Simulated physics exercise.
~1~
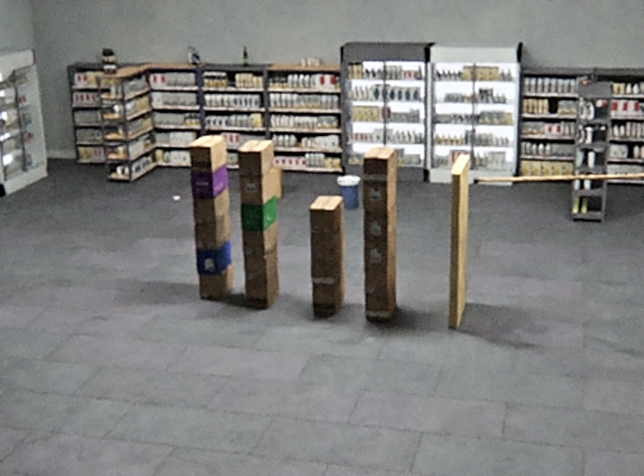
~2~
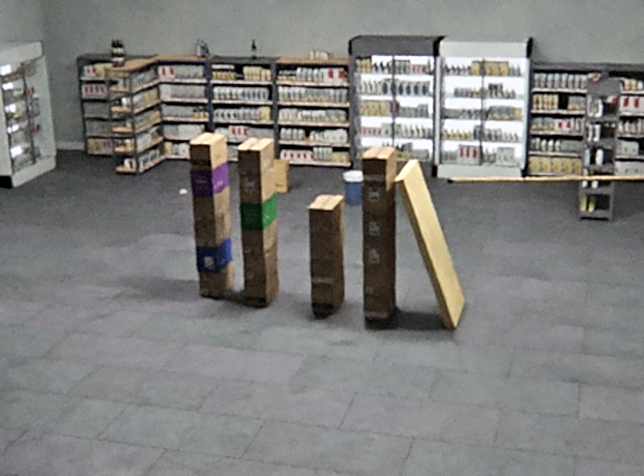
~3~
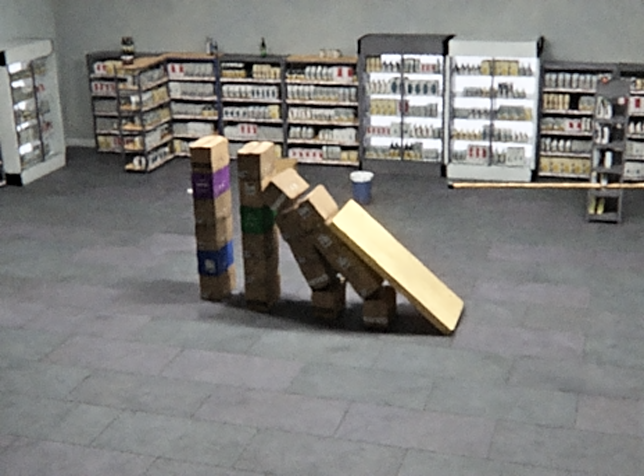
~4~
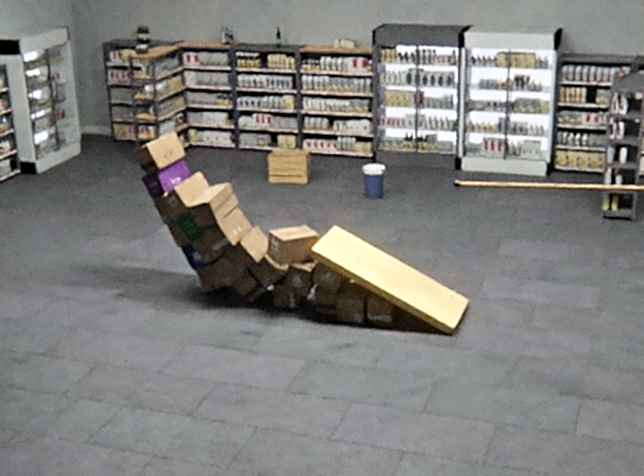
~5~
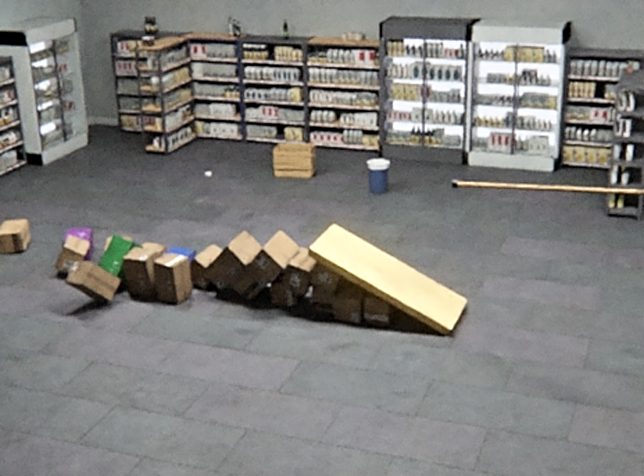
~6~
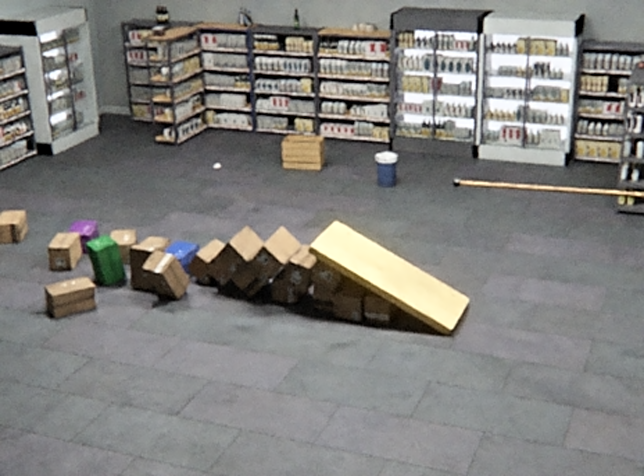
A leaning board topples leftward into columns of cartons, which collapse and scatter across the floor.
